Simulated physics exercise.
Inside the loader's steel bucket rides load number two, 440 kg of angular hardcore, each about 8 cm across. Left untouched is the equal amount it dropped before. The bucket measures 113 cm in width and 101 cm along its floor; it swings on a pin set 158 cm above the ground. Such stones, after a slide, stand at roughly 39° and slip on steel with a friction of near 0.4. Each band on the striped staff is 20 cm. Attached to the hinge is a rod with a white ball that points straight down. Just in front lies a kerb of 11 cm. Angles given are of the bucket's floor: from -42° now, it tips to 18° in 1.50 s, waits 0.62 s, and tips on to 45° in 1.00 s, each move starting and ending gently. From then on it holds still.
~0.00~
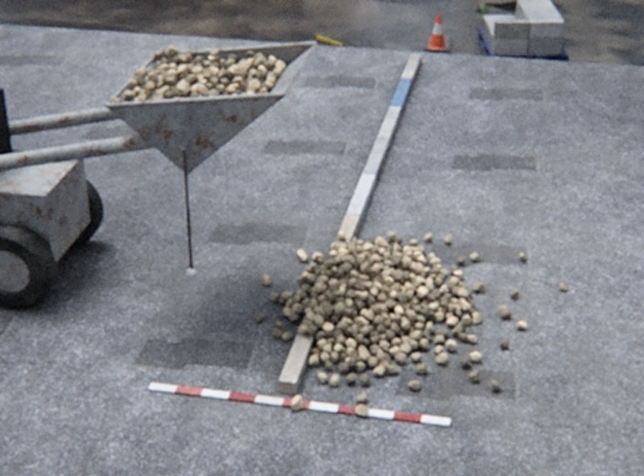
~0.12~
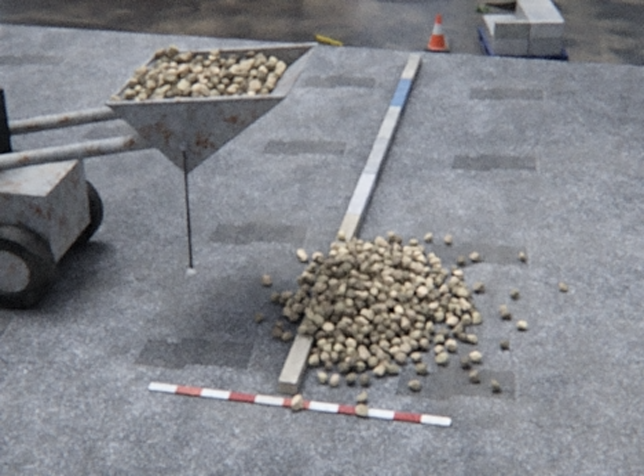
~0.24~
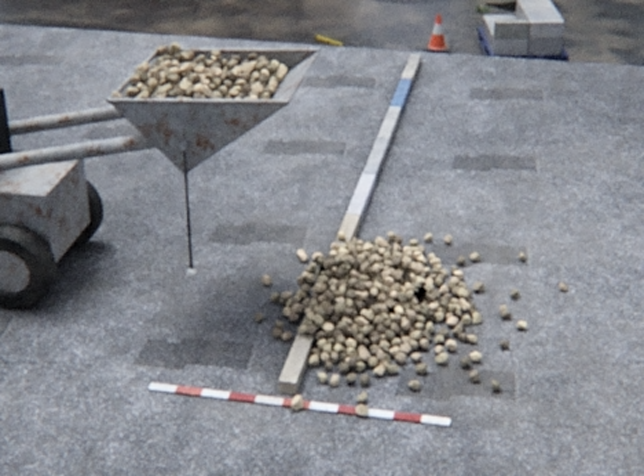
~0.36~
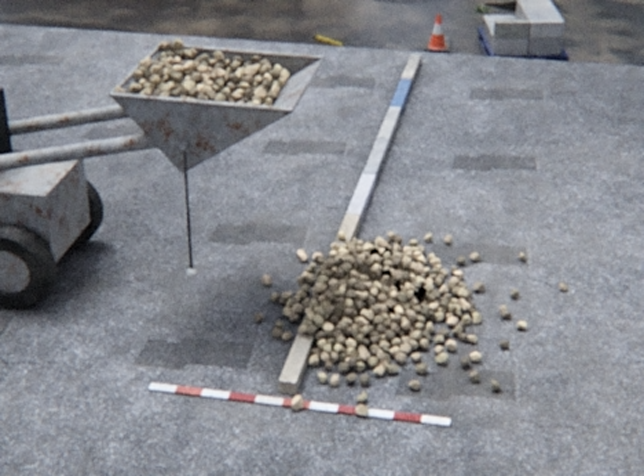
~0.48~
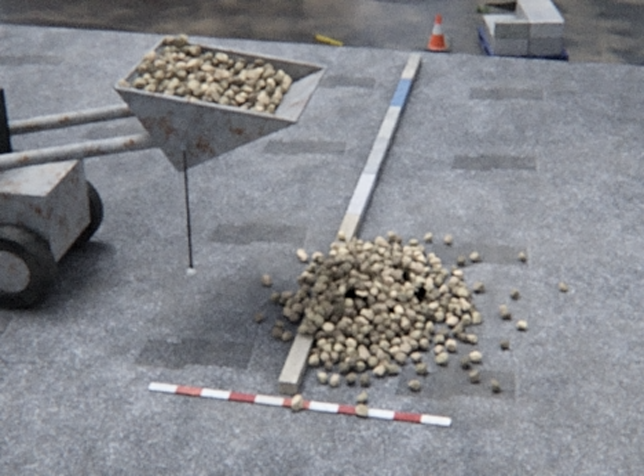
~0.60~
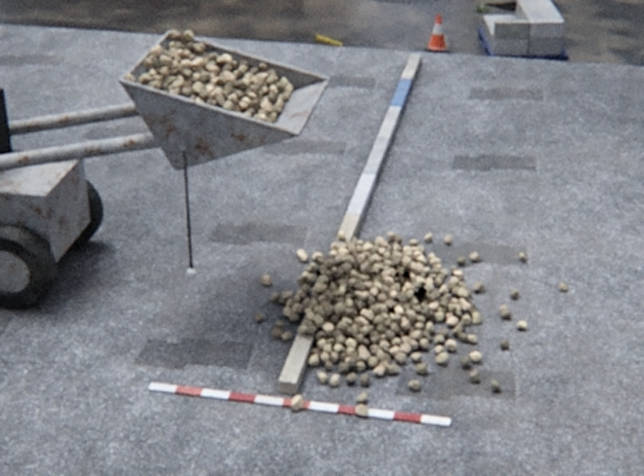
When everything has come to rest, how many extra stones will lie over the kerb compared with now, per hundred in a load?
About 36 per hundred.
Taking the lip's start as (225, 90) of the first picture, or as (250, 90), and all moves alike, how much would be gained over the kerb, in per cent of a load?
Near 0 in a hundred first, near 10 in a hundred second.
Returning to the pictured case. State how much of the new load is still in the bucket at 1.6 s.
I'd say about 100 per cent.
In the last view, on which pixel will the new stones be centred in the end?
The centre sits about (314, 280).
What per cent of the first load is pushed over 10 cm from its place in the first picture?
Close to 5 per cent.
After 1.1 s the floor is at 8°; in per cent of one load, 100 in the bucket, 11 on this side of the kerb, 89 over the kerb; the foremost stones are at (517, 313).
After 1.6 s the floor is at 18°; in per cent of one load, 99 in the bucket, 12 on this side of the kerb, 89 over the kerb; the foremost stones are at (517, 313).
After 3.6 s the floor is at 45°; in per cent of one load, 0 in the bucket, 76 on this side of the kerb, 124 over the kerb; the foremost stones are at (518, 308).
After 6.3 s the floor is at 45°; in per cent of one load, 0 in the bucket, 74 on this side of the kerb, 126 over the kerb; the foremost stones are at (518, 308). Net gain over the kerb, 36.
